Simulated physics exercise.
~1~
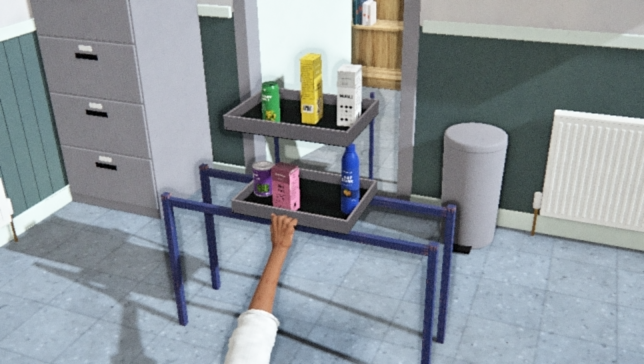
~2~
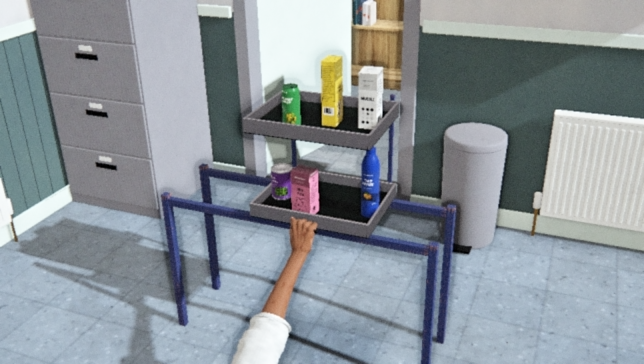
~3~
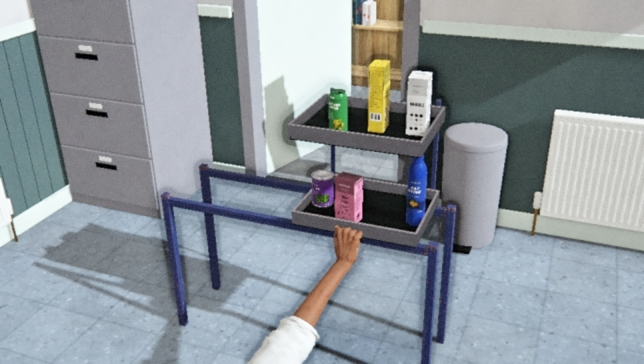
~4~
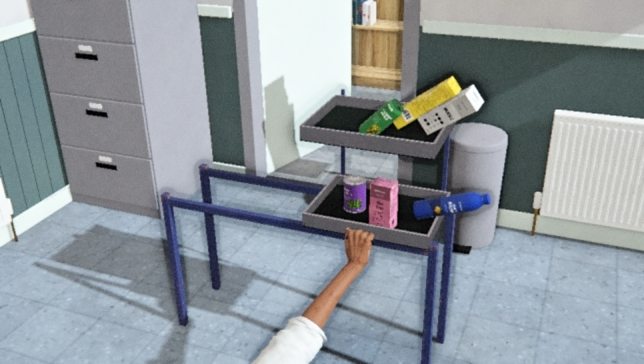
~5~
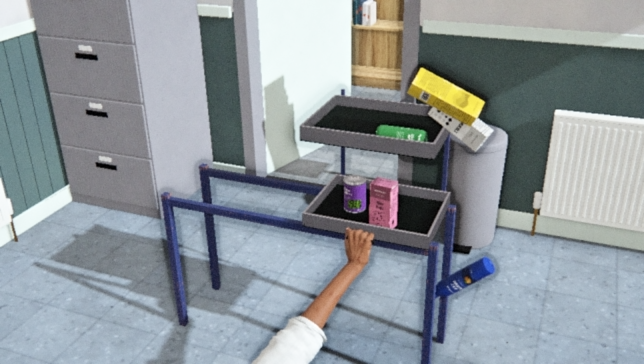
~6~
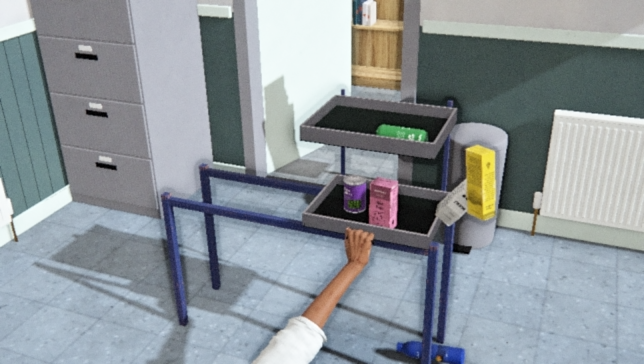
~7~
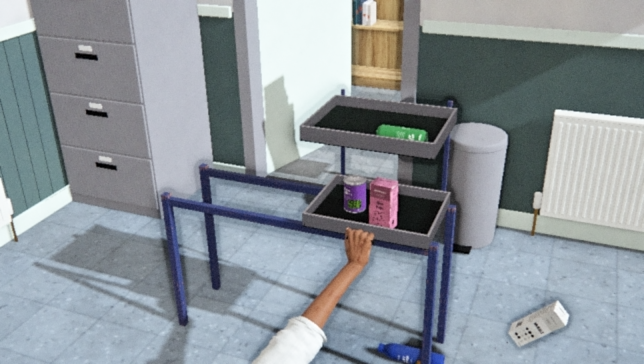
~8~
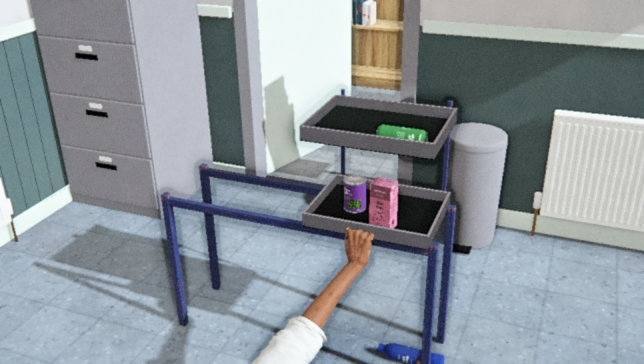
A hand slides a tray rack right until it stops, toppling containers and spilling three.
